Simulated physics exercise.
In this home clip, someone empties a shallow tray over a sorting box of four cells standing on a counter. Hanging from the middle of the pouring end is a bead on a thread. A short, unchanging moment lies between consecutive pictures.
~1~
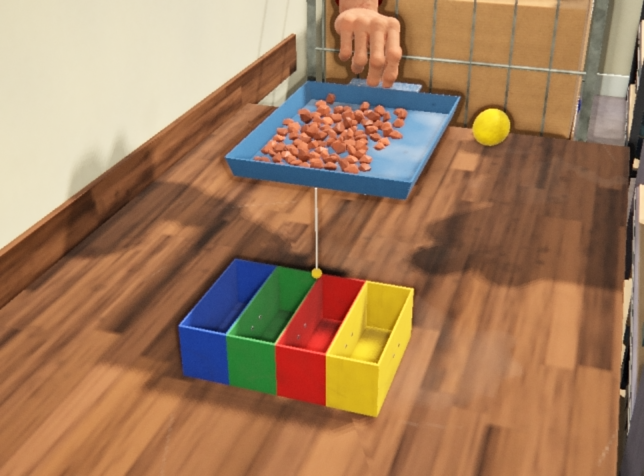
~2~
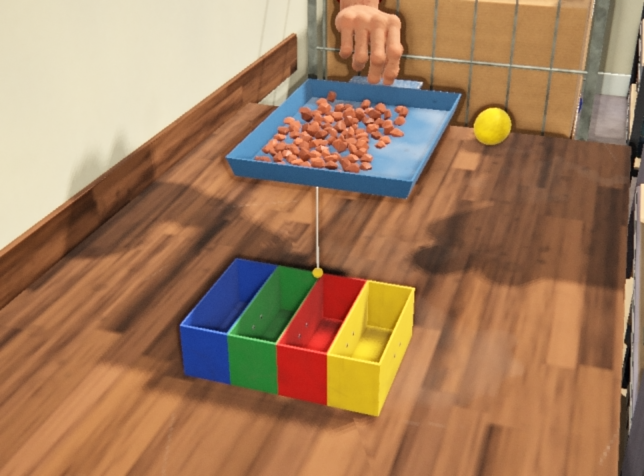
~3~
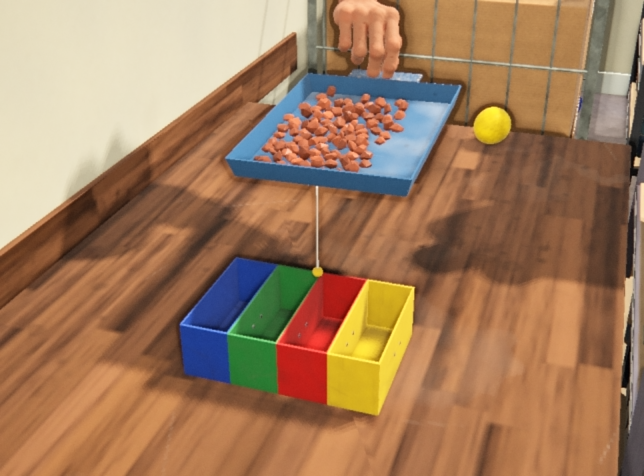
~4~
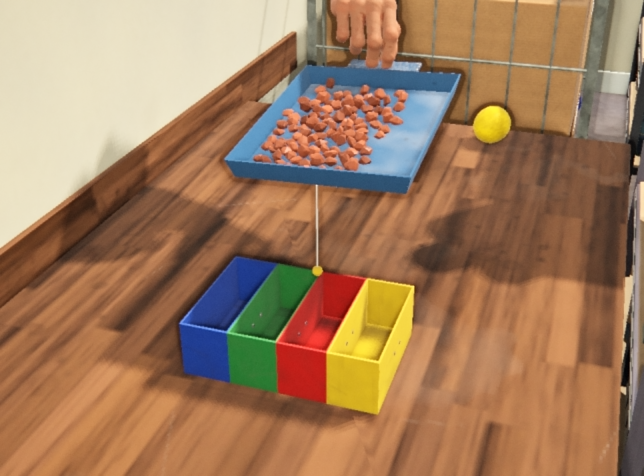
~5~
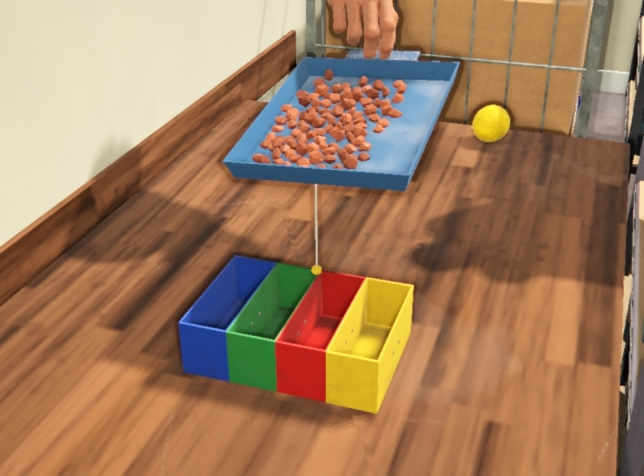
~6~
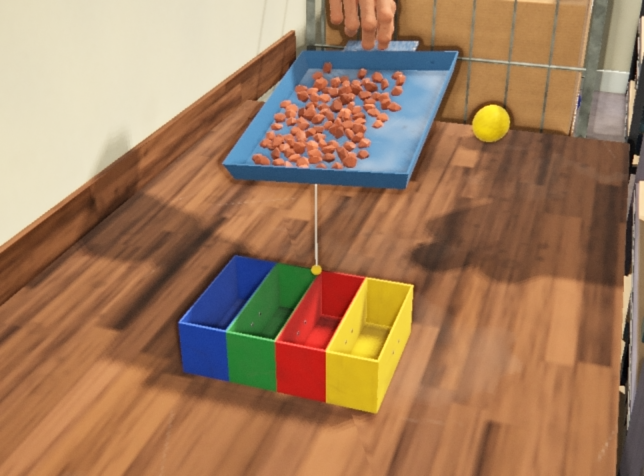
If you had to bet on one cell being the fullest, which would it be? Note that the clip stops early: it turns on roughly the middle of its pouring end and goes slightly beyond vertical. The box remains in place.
I would bet on the blue cell.
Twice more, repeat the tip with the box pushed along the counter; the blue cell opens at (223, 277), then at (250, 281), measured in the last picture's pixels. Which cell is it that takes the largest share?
That blue cell; the blue cell.
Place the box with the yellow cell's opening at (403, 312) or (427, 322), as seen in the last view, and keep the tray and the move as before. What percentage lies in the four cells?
Result: 40 % and 20 %.
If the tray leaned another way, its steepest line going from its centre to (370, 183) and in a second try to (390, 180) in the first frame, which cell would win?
Case 1 goes to the yellow cell, case 2 to the yellow one.
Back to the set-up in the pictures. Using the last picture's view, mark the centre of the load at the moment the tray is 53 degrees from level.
The centre of the load shows up near (283, 135) in the last view.
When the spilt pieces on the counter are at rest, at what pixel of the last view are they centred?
I'd put the middle at roughly (150, 331).
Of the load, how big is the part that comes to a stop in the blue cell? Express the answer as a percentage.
Around 60 per cent.
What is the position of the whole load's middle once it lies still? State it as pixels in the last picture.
Near (238, 328).
Shortly afterwards, tray tipped steeply; the whole lot on the tray.
Next, tray tipped right over; near a third on the tray; near a quarter in the blue cell; a little in the green cell; near a quarter falling or outside the box.
Some moments later, tray tipped past a quarter turn; near two thirds in the blue cell; near a quarter in the green cell; a little falling or outside the box.
In the end, tray tipped past a quarter turn; near two thirds in the blue cell; near a quarter in the green cell; none at all in the yellow cell; none at all in the red cell; a little outside the box.
